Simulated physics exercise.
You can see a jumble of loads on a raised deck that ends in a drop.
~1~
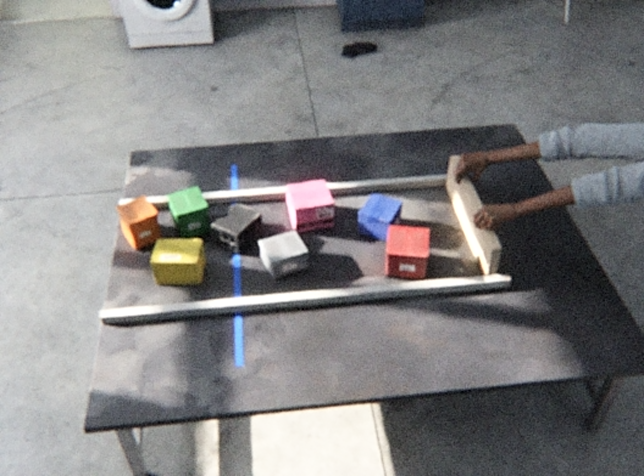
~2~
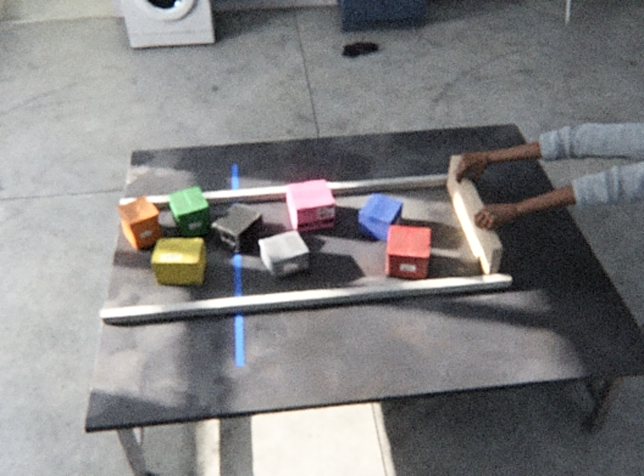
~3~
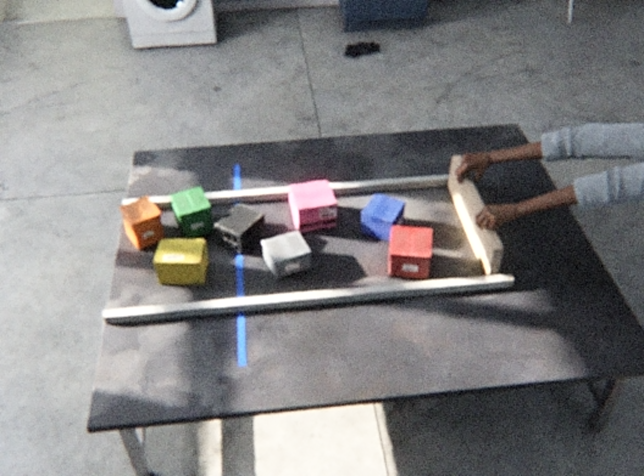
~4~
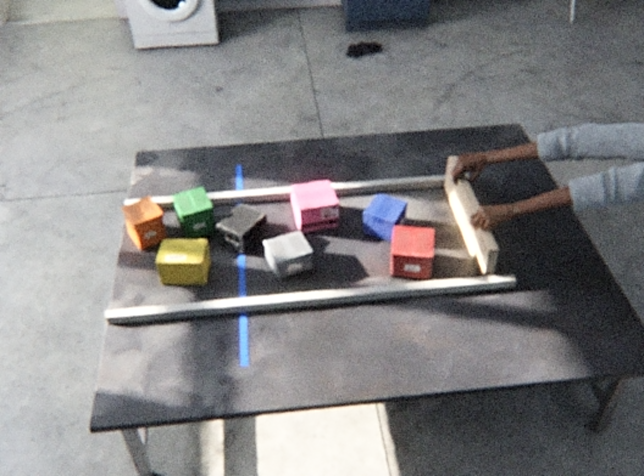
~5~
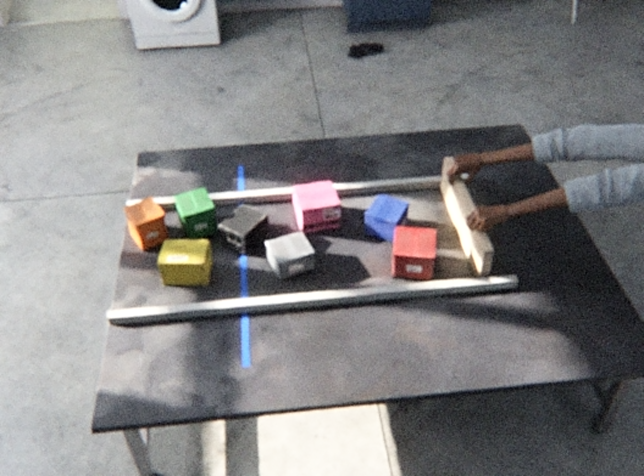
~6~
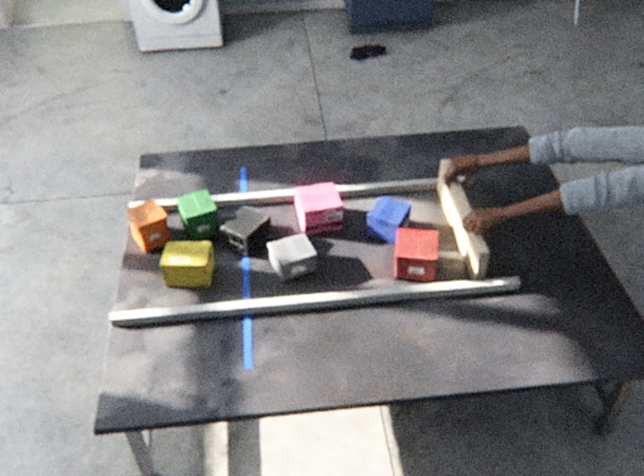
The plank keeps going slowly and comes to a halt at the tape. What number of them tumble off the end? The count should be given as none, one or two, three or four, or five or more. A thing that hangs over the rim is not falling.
Final count: None.
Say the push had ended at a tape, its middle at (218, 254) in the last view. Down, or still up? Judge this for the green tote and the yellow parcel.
The green tote remains in place, the yellow parcel goes down.
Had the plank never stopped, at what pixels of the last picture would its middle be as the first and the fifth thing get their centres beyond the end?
Its centre point is roughly (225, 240) and later (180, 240).
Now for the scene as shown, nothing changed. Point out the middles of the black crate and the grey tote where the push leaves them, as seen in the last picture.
The black crate stops around (186, 244); the grey tote around (185, 272).
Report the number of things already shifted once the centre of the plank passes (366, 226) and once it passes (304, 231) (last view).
3 by the first point, 5 by the second.
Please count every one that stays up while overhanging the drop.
The tally is 0.
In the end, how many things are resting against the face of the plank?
That comes to 3.
Soon after, none off yet; orange tote at rest near (150, 226); yellow parcel at rest near (188, 264); green tote at rest near (199, 217).
After that, none off yet; orange tote at rest near (150, 226); yellow parcel moving near (185, 265); green tote moving near (198, 217).
In the end, the number that fall off is zero.
